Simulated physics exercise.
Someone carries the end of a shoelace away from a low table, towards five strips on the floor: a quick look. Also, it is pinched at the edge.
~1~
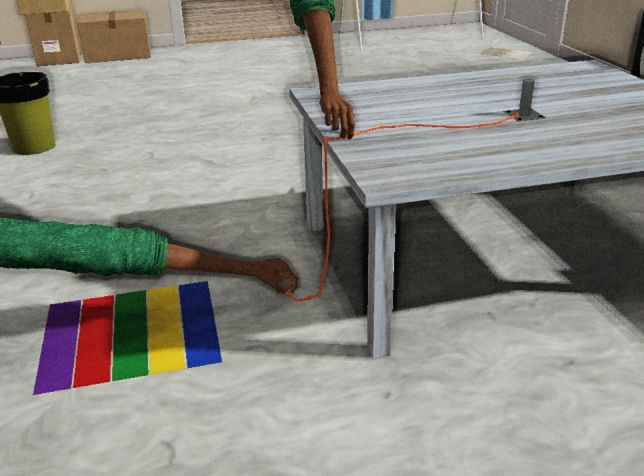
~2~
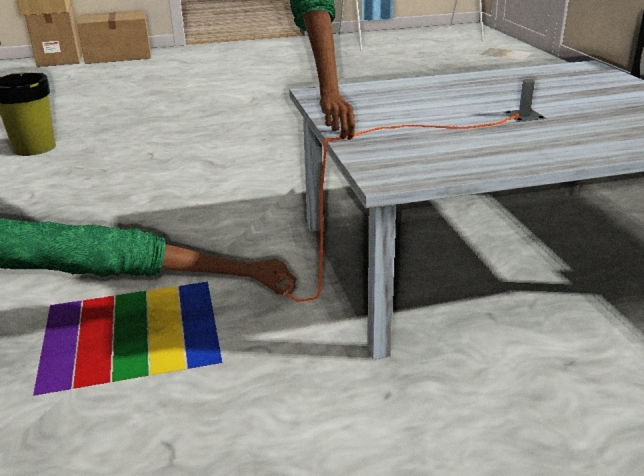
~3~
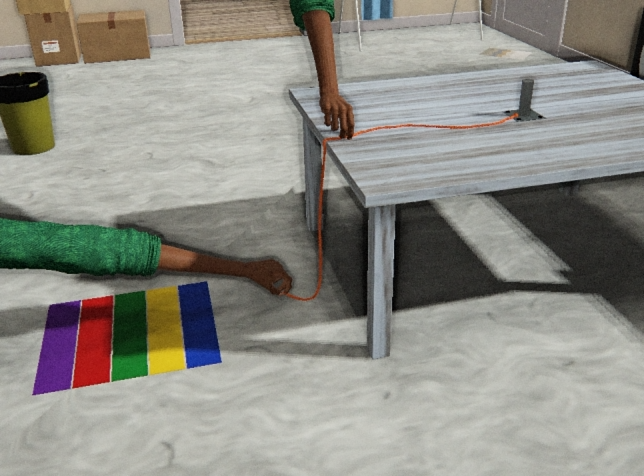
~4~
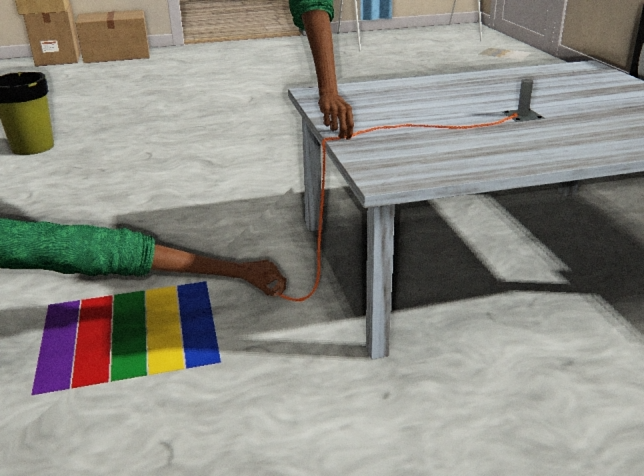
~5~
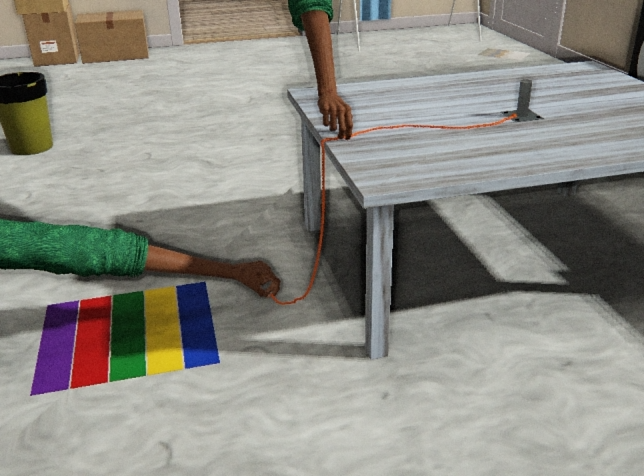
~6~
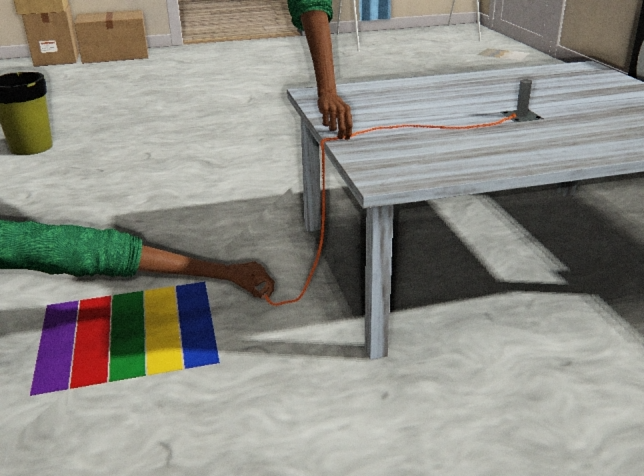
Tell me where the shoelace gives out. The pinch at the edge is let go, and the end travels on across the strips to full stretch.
It gives out over the yellow strip.
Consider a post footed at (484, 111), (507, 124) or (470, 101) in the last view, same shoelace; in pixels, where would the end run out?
In that order: (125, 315), (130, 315) and (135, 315).
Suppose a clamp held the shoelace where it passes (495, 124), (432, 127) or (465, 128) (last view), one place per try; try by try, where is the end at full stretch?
Results: (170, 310); (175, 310); (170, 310).
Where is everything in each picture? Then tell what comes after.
End (289, 291); blue (203, 348); yellow (167, 354); green (130, 360); red (93, 367); purple (55, 373), in the first picture.
End (287, 292); shoelace through (500, 123) (435, 127) (366, 132) (324, 165) (322, 227) (320, 284), in the second picture.
End (283, 292), in the third picture.
End (277, 293); shoelace through (499, 123) (434, 127) (365, 132) (324, 164) (320, 227) (316, 284), in the fourth picture.
End (271, 294), in the fifth picture.
End (266, 295); shoelace through (498, 123) (433, 127) (364, 132) (323, 165) (323, 227) (307, 284), in the sixth picture.
Early on, end near (215, 303); short of the strips.
Midway, end near (182, 308); over blue.
At the end of the slack, end near (163, 311); over yellow. The end stops over the yellow strip.
